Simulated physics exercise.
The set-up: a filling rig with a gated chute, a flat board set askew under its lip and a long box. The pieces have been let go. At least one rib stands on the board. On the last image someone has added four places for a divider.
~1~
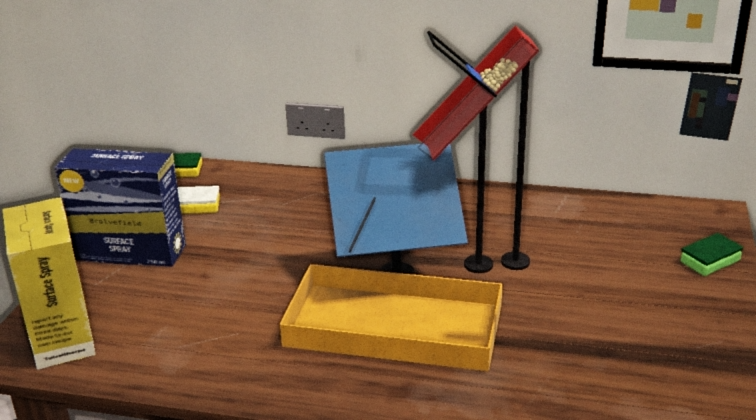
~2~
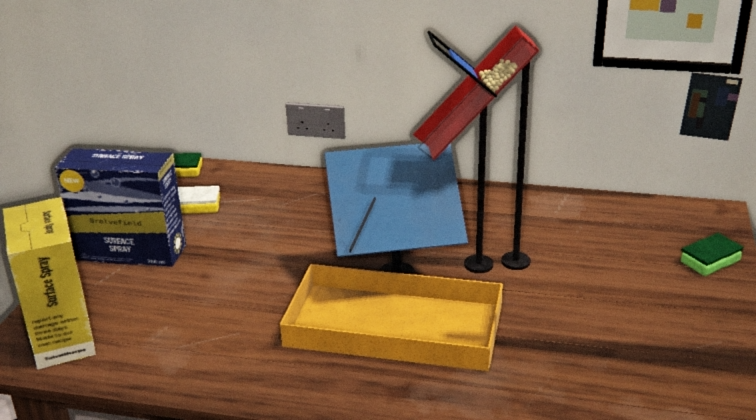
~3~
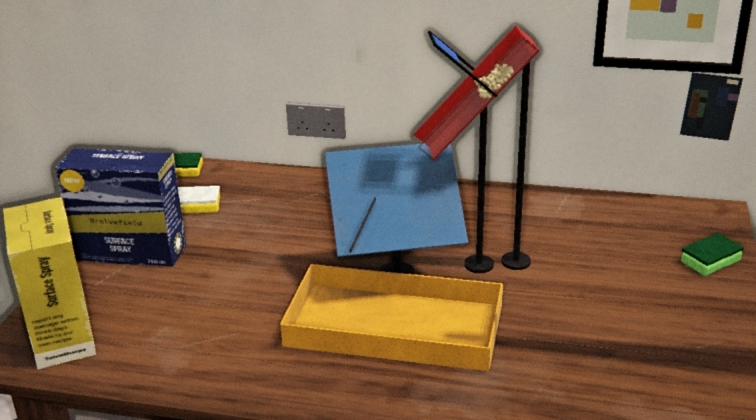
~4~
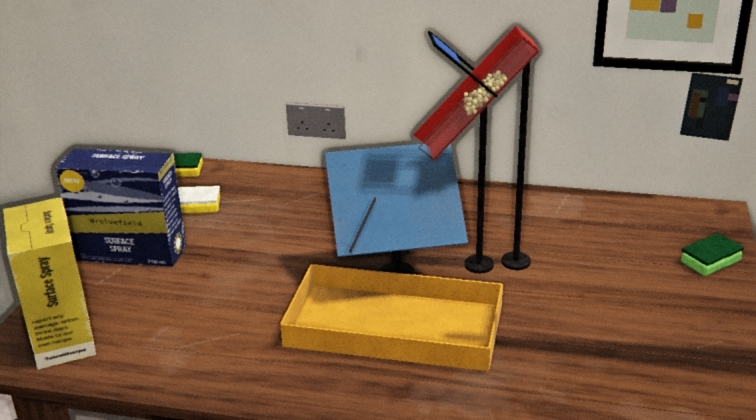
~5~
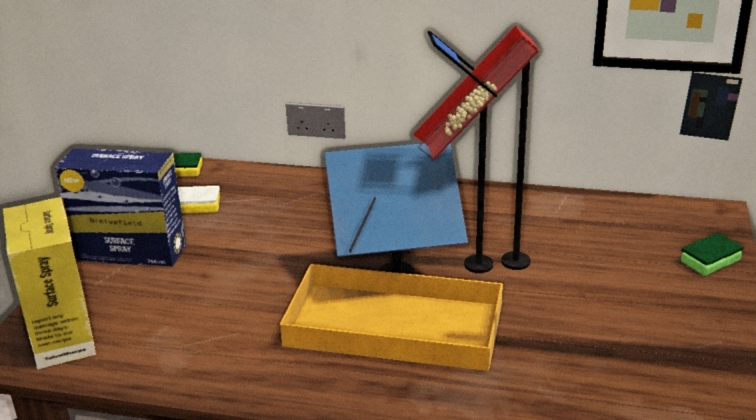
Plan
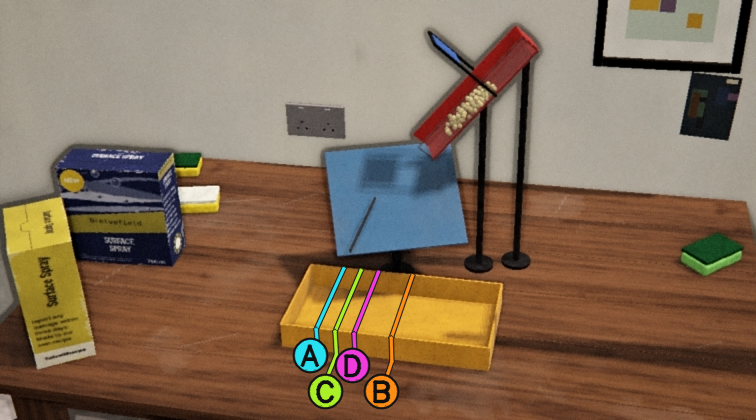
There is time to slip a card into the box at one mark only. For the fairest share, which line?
Go for D.
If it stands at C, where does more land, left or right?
The right side.
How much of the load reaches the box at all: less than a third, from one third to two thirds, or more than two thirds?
About that: More than two thirds.
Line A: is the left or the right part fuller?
The right side.
On the marked copy, line A crosses the front rim at (316, 328); line B crosses the front rim at (391, 337); line C crosses the front rim at (335, 330); line D crosses the front rim at (354, 332).
With A, of what is caught, a small part on the left of the divider, nearly all on the right.
With B, of what is caught, most on the left of the divider, a small part on the right.
With C, of what is caught, a small part on the left of the divider, most on the right.
With D, of what is caught, about half on the left of the divider, about half on the right.
